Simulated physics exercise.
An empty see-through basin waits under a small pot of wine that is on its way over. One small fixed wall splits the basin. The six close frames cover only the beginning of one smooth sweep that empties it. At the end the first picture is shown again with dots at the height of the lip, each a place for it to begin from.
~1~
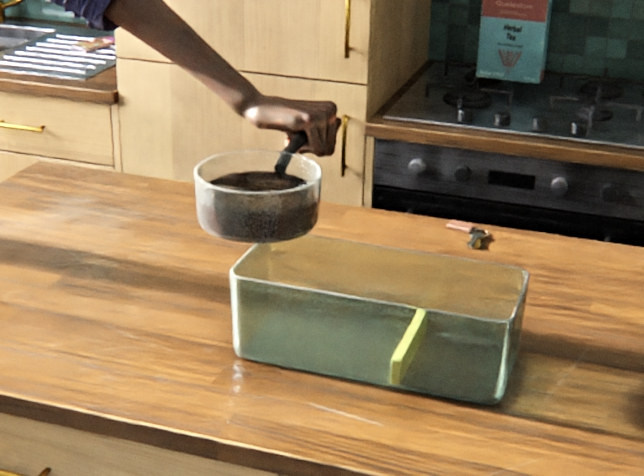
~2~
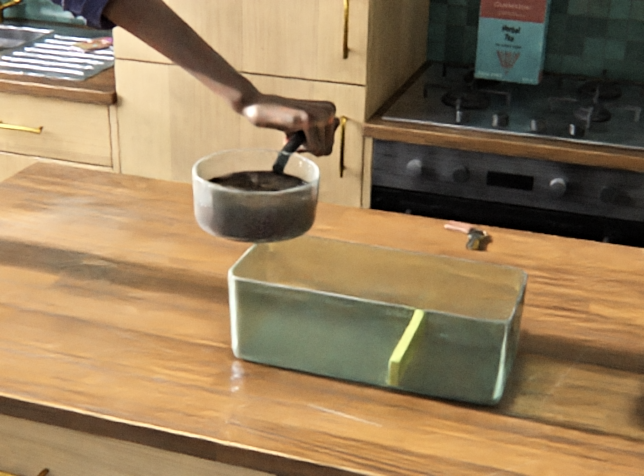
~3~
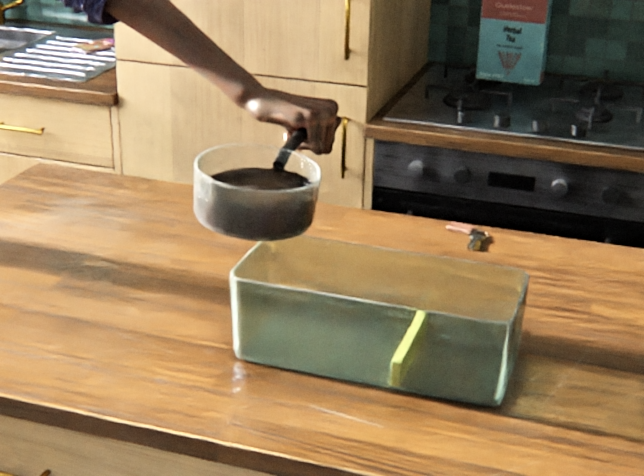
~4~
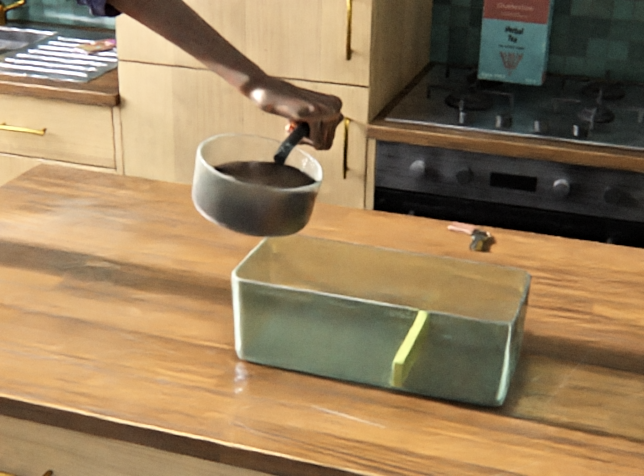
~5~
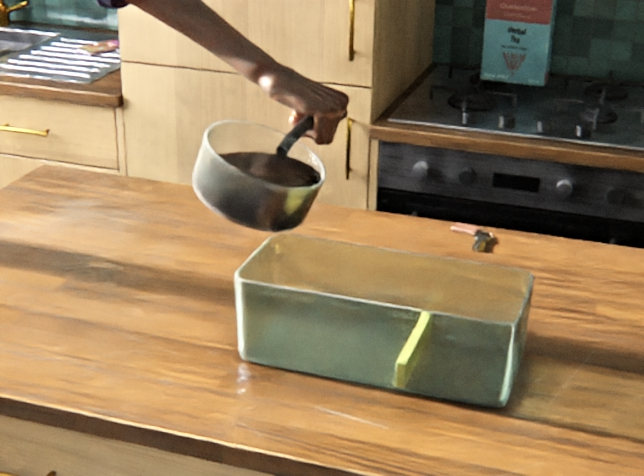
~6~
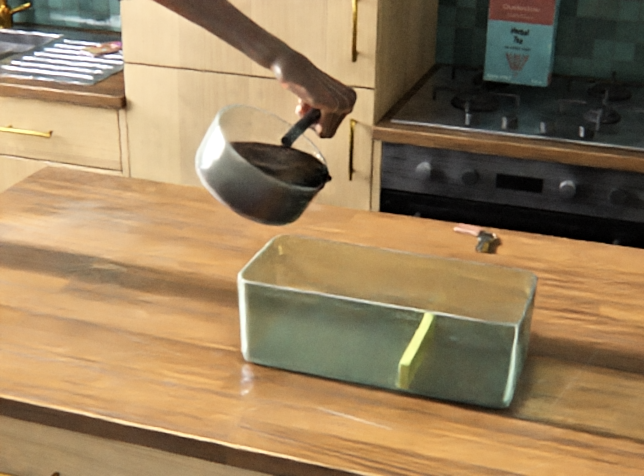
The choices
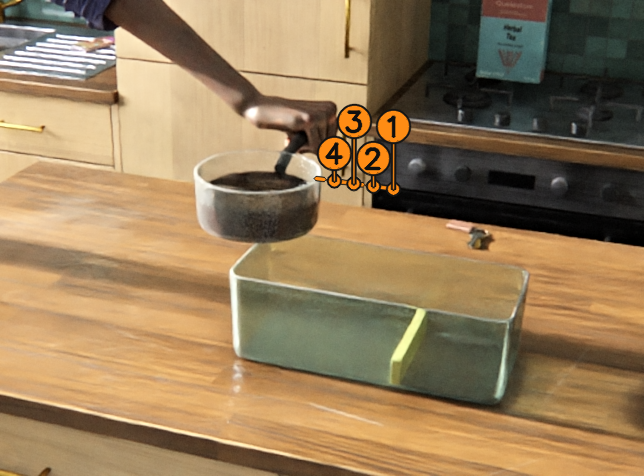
In a kitchen, a hand held a small see-through pot of dark liquid above a clear basin on a wooden counter, then gradually tilted it rightward until the liquid reached the lip.
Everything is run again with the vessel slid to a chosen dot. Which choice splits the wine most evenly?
Use spot 4.
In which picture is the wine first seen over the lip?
Picture 6.
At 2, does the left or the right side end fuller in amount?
The right one.
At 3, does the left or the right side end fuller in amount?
More ends on the right.
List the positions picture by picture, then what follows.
Upright, lip at (316, 178); basin from (235, 352) to (503, 403); top of the wall at (411, 332); nothing has left yet, in the first frame.
Upright, lip at (314, 179); nothing has left yet, in the second frame.
Tipped about 5°, lip at (316, 180); nothing has left yet, in the third frame.
Tipped about 12°, lip at (317, 180); nothing has left yet, in the fourth frame.
Tipped about 21°, lip at (320, 181); nothing has left yet, in the fifth frame.
Tipped about 31°, lip at (323, 182); wine is over the lip, down to (323, 182), in the sixth frame.
On the marked copy, 1 at (393, 189); 2 at (373, 186); 3 at (353, 183); 4 at (334, 180).
For spot 1, about 15 % ends left of the wall and 84 % right of it.
For spot 2, about 11 % ends left of the wall and 88 % right of it.
For spot 3, about 18 % ends left of the wall and 82 % right of it.
For spot 4, about 51 % ends left of the wall and 48 % right of it.
